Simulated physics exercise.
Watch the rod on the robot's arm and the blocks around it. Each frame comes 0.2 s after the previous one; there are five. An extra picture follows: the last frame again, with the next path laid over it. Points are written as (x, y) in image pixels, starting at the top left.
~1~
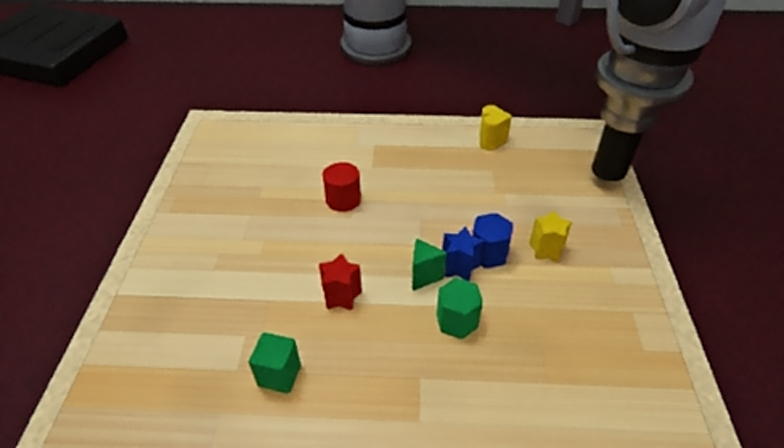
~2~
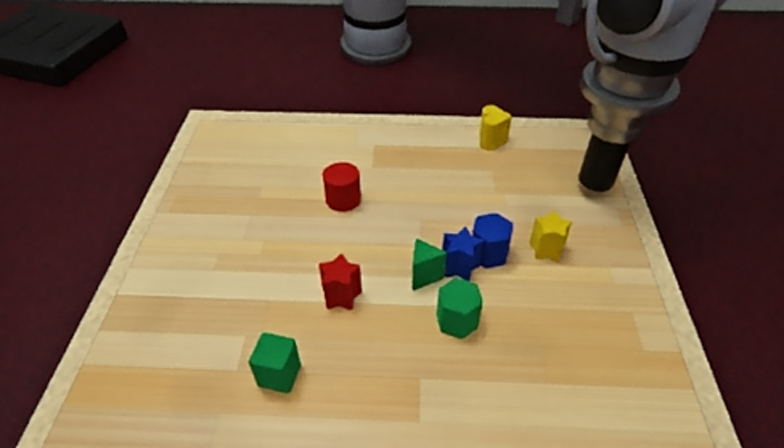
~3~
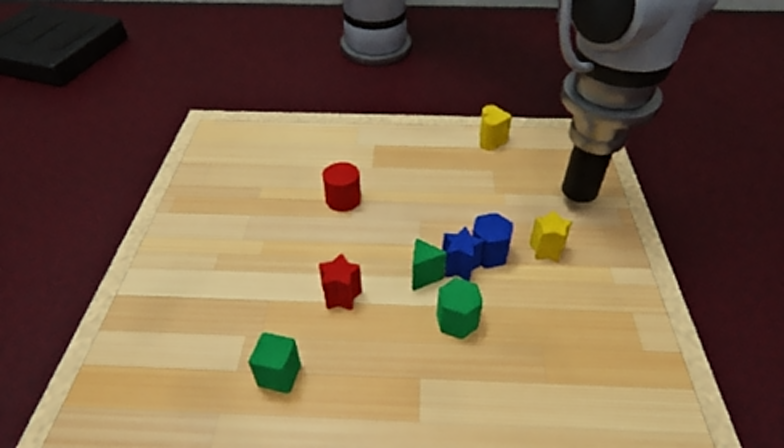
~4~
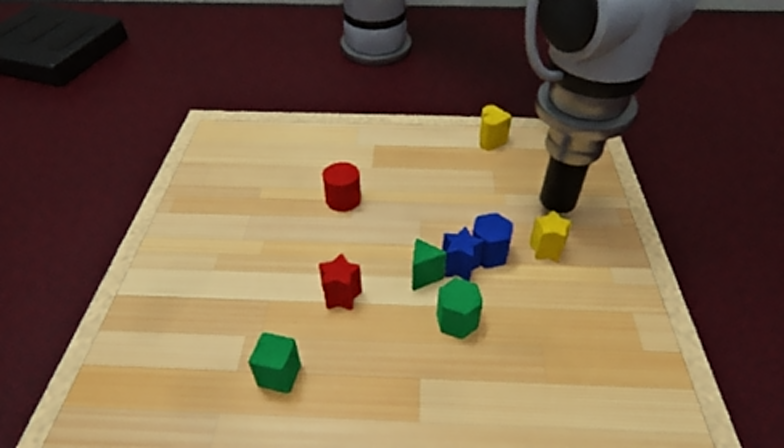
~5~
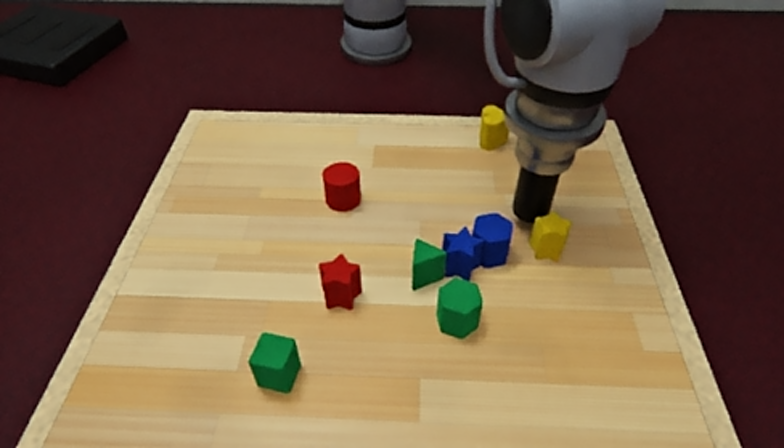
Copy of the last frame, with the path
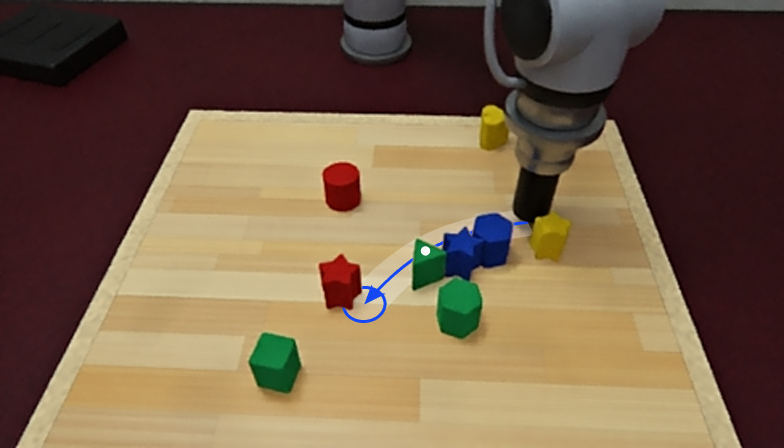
A robot arm moves its rod left and downward over a board of still, coloured blocks.
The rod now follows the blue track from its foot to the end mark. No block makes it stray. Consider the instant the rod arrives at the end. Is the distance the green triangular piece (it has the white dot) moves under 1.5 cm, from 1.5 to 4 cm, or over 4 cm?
It shifts by 1.5 to 4 cm.
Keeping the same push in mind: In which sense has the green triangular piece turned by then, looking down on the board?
From above, the turn goes anticlockwise.
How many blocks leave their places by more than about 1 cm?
Answer: Three or more.
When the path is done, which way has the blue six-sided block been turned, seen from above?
It turns round anticlockwise.
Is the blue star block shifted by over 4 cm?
Final answer: No.
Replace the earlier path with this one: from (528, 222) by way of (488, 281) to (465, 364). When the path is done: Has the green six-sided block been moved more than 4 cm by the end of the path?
Yes, that is how it ends up.
Path on the board, from (528, 222) via (466, 234) and (411, 261), ending at (364, 304); the dot is on the green triangular piece.
The first path, step by step. One third of the way, rod (467, 223); green triangular piece (422, 254), turned 30° clockwise; blue star block (457, 253); blue six-sided block (483, 235), turned 55° anticlockwise.
Two thirds of the way, rod (411, 250); green triangular piece (418, 263); blue star block (457, 254); blue six-sided block (483, 236), turned 60° anticlockwise.
At the end, rod (364, 293); red star block (321, 276), turned 40° clockwise; green triangular piece (412, 273), turned 80° anticlockwise; blue star block (457, 254); blue six-sided block (483, 236), turned 60° anticlockwise.
